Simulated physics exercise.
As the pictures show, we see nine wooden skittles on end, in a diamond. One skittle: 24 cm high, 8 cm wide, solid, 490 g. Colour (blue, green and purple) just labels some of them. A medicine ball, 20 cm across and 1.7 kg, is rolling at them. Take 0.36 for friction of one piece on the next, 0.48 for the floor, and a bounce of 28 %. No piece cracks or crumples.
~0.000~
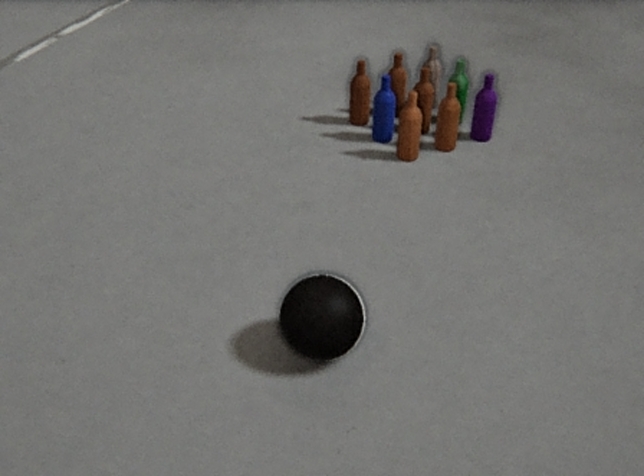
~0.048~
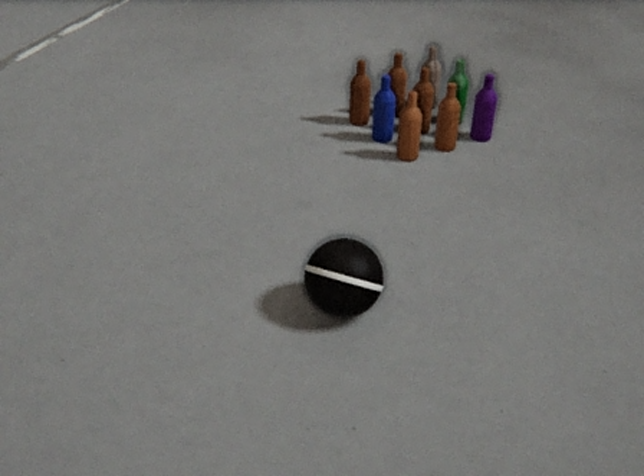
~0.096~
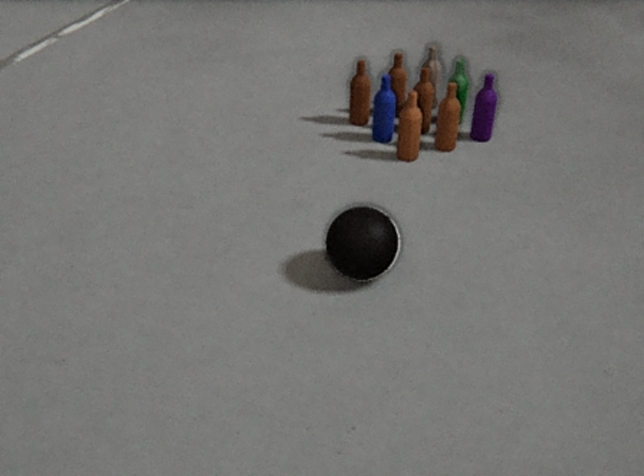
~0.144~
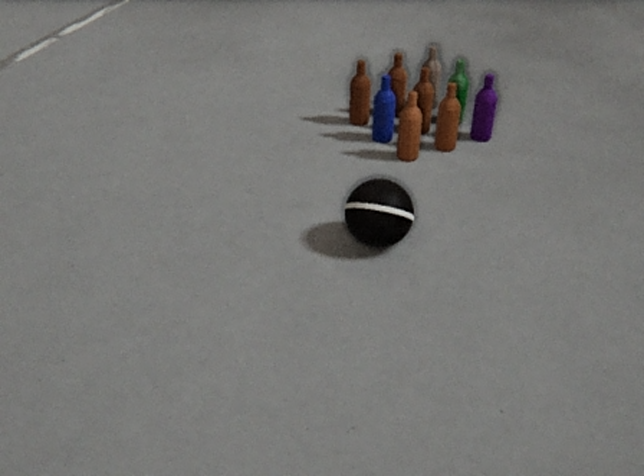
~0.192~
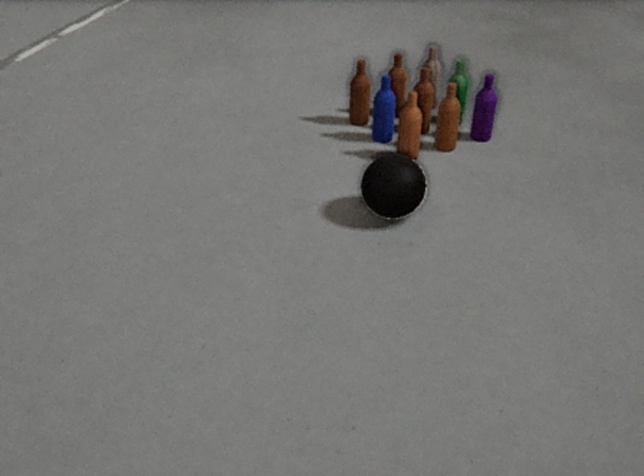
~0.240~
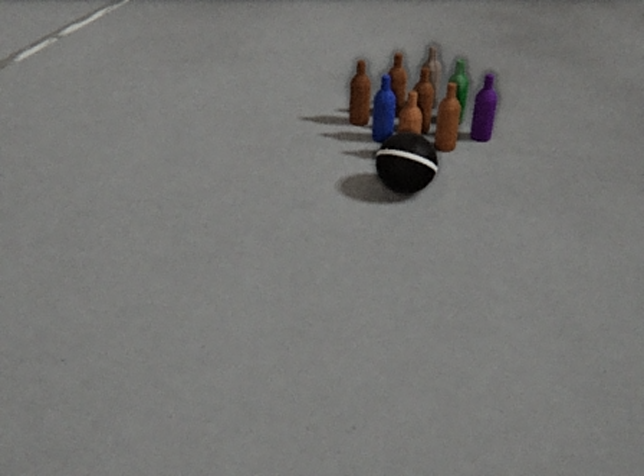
A black ball with a white stripe rolls across a plain grey floor, seen from above at an angle, with a pale line crossing the upper left corner. Beyond it, right of centre, stands a tight cluster of bottle-shaped skittles, mostly orange-brown, with blue at left, green behind and purple at right. The ball travels steadily away and slightly rightward, its stripe turning in and out of sight, up close to the motionless front skittle.
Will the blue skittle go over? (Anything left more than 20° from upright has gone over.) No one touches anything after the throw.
It keeps its feet.
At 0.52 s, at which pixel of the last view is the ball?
Near (446, 104).
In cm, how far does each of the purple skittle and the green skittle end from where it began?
About: Purple 20, green 40.
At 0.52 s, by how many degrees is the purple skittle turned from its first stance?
Some 15°.
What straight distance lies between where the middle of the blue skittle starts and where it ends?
Roughly 0 cm away.
After 0.38 s, ball still moving; none of the 9 skittles over, 3 disturbed; blue skittle unmoved.
After 0.52 s, ball still moving; 1 of the 9 skittles over; blue skittle unmoved; purple skittle 15° from how it stood.
After 0.86 s, ball still moving; 7 of the 9 skittles over; blue skittle unmoved; purple skittle lying flat.
In the end (1.4 s), ball rolling away; 7 of the 9 skittles over; blue skittle unmoved; green skittle lying flat; purple skittle lying flat. From the last view, middles, blue skittle near (384, 108), green skittle near (454, 74).
